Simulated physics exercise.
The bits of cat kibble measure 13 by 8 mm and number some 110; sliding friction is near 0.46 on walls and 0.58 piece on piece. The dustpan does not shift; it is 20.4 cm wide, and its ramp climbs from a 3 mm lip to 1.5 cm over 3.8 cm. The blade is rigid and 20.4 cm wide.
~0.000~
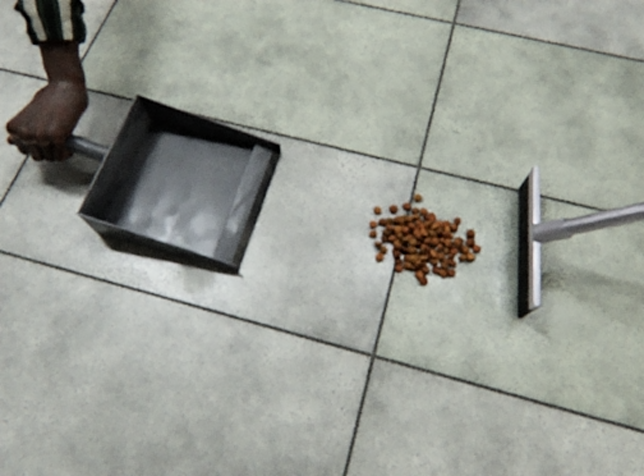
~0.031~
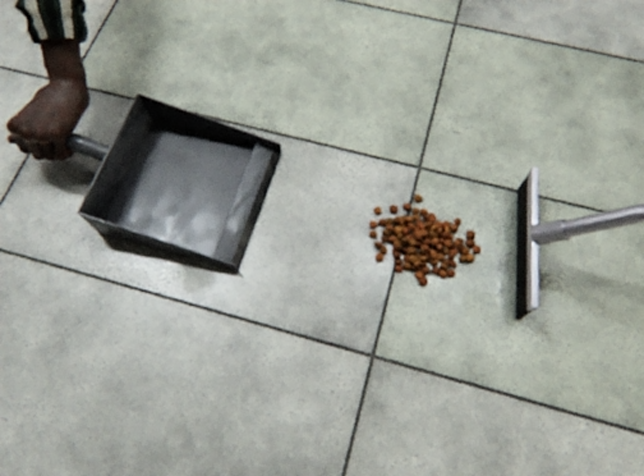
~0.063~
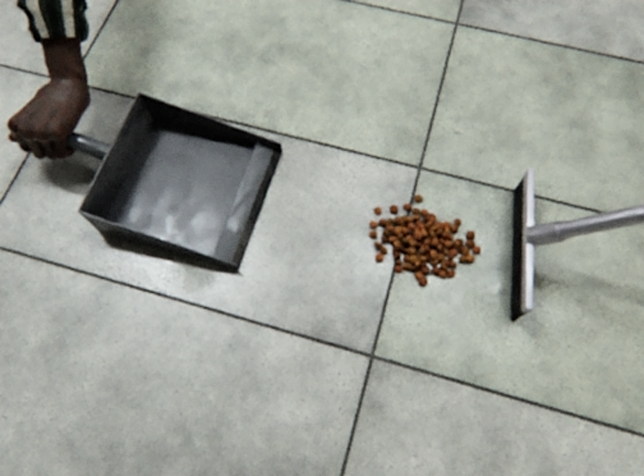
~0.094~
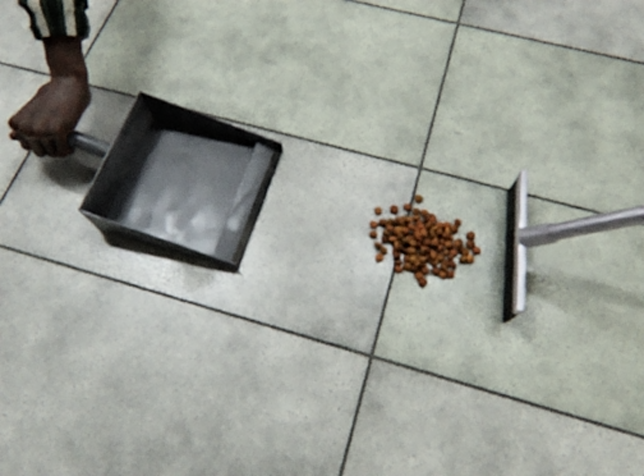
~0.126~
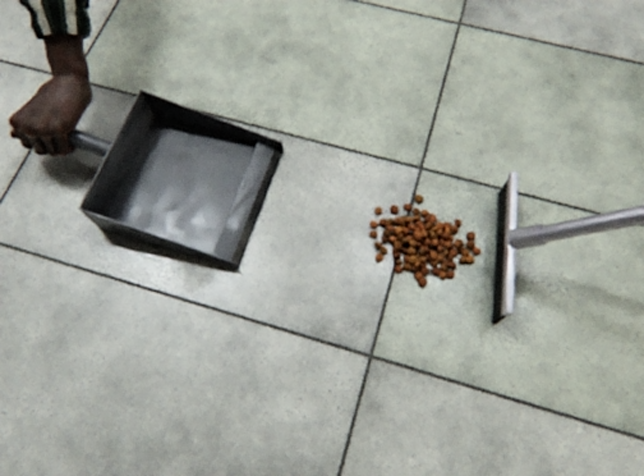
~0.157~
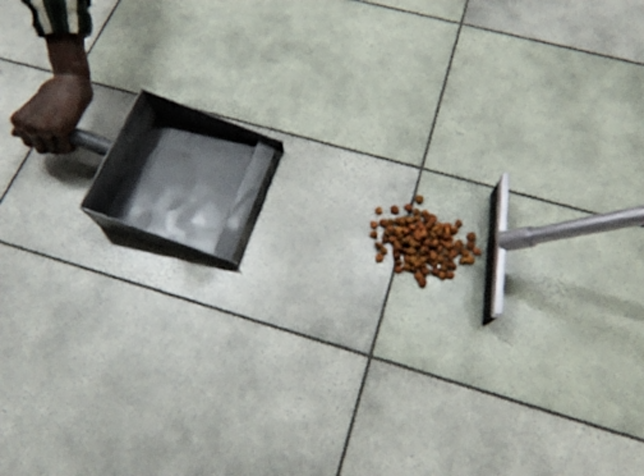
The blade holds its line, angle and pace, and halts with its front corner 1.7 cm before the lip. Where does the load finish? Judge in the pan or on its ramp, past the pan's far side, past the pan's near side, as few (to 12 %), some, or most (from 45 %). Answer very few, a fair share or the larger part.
Pan: A fair share, far side: Very few, near side: A fair share.
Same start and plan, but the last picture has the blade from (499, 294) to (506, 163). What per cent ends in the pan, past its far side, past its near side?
Pan 5, far 15, near 0.
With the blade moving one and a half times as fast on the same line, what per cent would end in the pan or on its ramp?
Then about 25 per cent.
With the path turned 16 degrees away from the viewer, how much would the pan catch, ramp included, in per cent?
It would be near 30 per cent.
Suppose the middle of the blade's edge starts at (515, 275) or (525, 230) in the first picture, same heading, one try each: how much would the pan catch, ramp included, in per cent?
About 10 and 20 per cent.
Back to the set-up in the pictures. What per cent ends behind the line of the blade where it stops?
About 15 per cent.
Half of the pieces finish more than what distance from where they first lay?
About 26 cm.
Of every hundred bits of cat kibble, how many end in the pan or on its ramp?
About 20 per cent.
After 0.52 s, middle of the blade 19 cm from the lip; 0 % over the lip, far side 0 %, near side 0 %.
After 0.77 s, middle of the blade 9 cm from the lip; 0 % over the lip, far side 0 %, near side 15 %.
After 1.12 s, middle of the blade 3 cm from the lip; 20 % over the lip, far side 0 %, near side 30 %.
By 1.7 s all is still; pan 20 %, far side 0 %, near side 30 %, in front of the lip or behind the blade 50 %.
